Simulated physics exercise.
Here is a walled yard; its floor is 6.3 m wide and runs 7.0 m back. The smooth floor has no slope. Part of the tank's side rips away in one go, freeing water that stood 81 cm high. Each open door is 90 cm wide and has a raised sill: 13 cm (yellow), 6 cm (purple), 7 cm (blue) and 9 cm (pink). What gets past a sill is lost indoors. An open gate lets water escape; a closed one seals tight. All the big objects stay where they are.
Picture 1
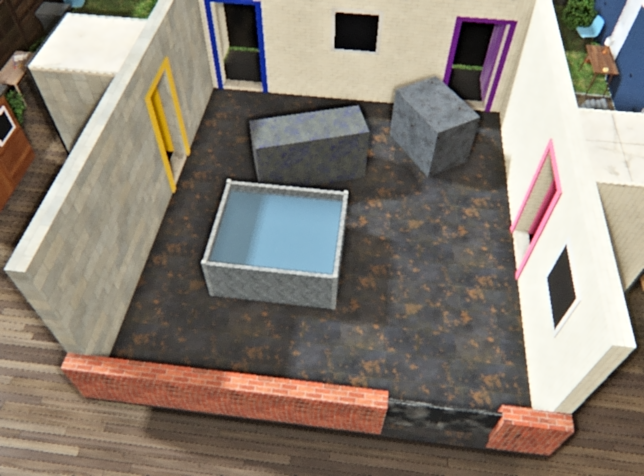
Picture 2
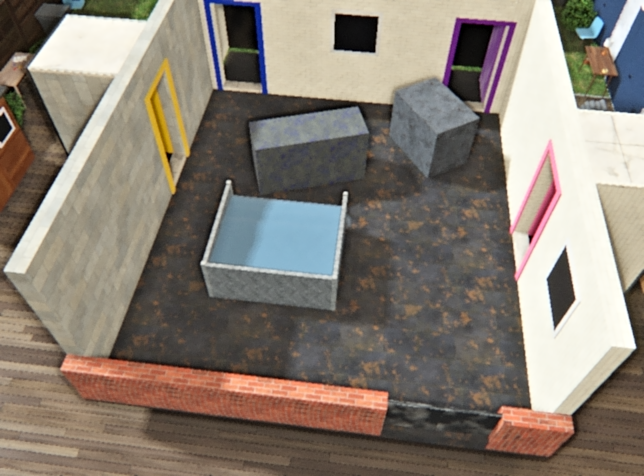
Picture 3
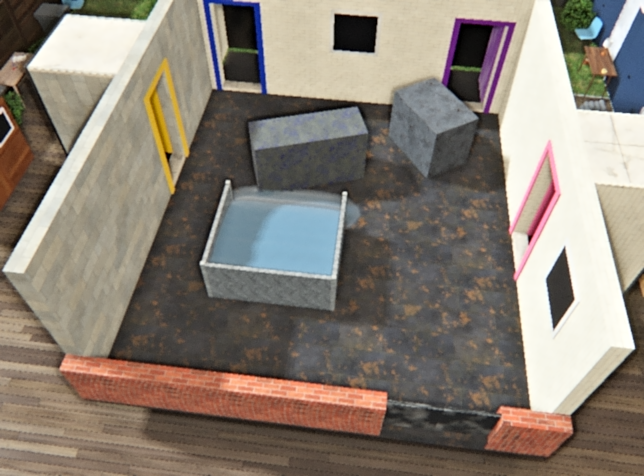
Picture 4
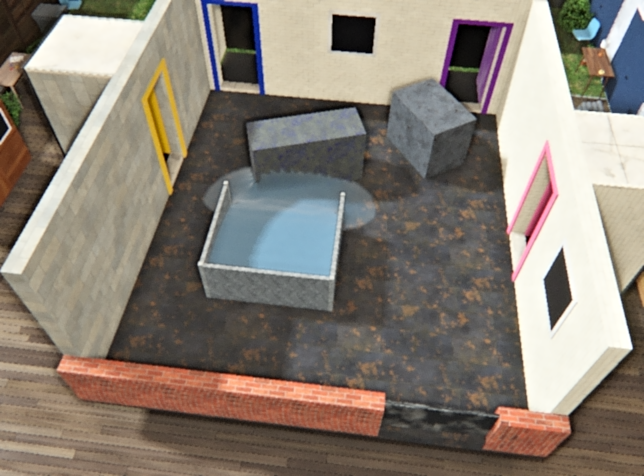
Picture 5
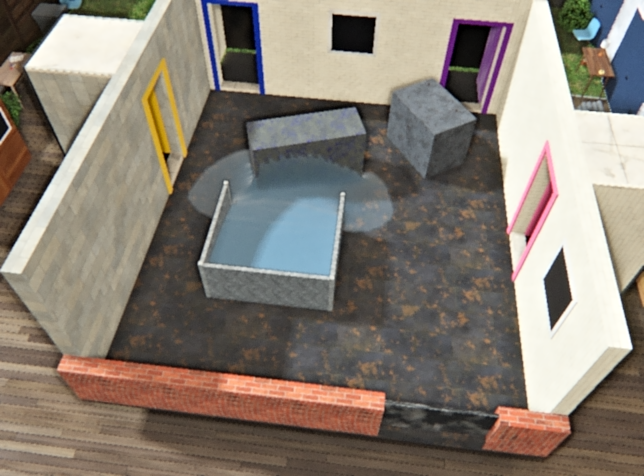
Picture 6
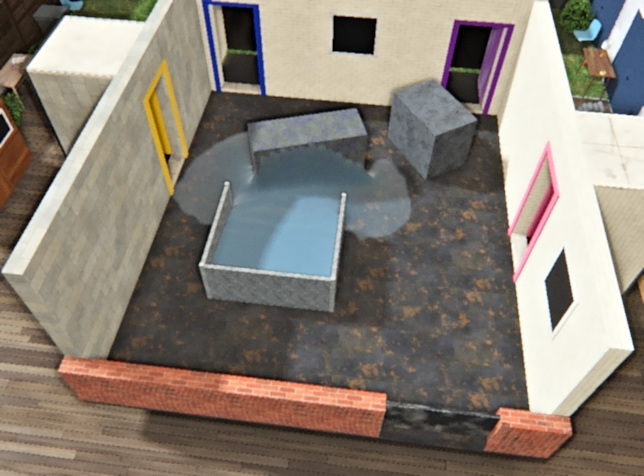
In this clip, a walled yard holds a water-filled tank and two grey blocks; the tank's far side disappears, and water pours out, spreading across the dark floor around the nearer block and toward the yellow-framed door.
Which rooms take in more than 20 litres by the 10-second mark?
The water let in: At the yellow door it exceeds the limit; at the purple door it goes over the limit; at the blue door it passes the limit; at the pink door it exceeds the limit.
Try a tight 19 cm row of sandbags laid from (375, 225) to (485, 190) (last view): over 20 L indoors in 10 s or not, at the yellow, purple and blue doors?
Against that limit: Yellow above, purple over, blue over.
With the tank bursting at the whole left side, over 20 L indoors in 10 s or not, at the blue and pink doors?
Against that limit: Blue above, pink under.
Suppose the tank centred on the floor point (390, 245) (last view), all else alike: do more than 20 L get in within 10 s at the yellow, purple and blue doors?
Against that limit: Yellow below, purple past it, blue past it.
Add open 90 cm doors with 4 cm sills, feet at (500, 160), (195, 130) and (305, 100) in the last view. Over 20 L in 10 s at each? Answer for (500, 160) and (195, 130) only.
In that order: Above, over.
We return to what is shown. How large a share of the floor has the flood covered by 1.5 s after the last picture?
About 45 per cent.
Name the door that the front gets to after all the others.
It is the purple one.
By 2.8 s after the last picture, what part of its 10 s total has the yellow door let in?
About 100 per cent.
Then, 0.7 s after the last picture water covers 30 % of the floor and is deepest (50 cm) near (276, 197); yellow door 22 cm at the sill, 1 L in, purple door not reached, blue door 8 cm at the sill, 0 L in, pink door not reached.
Then, 1.5 s after the last picture water covers 45 % of the floor and is deepest (35 cm) near (506, 206); yellow door 24 cm at the sill, 62 L in, purple door not reached, blue door 20 cm at the sill, 33 L in, pink door 21 cm at the sill, 11 L in.
Then, 2.8 s after the last picture water covers 65 % of the floor and is deepest (20 cm) near (497, 219); yellow door 13 cm at the sill, 87 L in, purple door 13 cm at the sill, 13 L in, blue door 17 cm at the sill, 133 L in, pink door 15 cm at the sill, 61 L in.
Then, 5.3 s after the last picture water covers 85 % of the floor and is deepest (15 cm) near (211, 94); yellow door 9 cm at the sill, 88 L in, purple door 9 cm at the sill, 60 L in, blue door 12 cm at the sill, 182 L in, pink door 8 cm at the sill, 78 L in.
Then, 9.3 s after the last picture water covers 100 % of the floor and is deepest (10 cm) near (438, 114); yellow door 7 cm at the sill, 88 L in, purple door 8 cm at the sill, 81 L in, blue door 7 cm at the sill, 204 L in, pink door 6 cm at the sill, 79 L in.
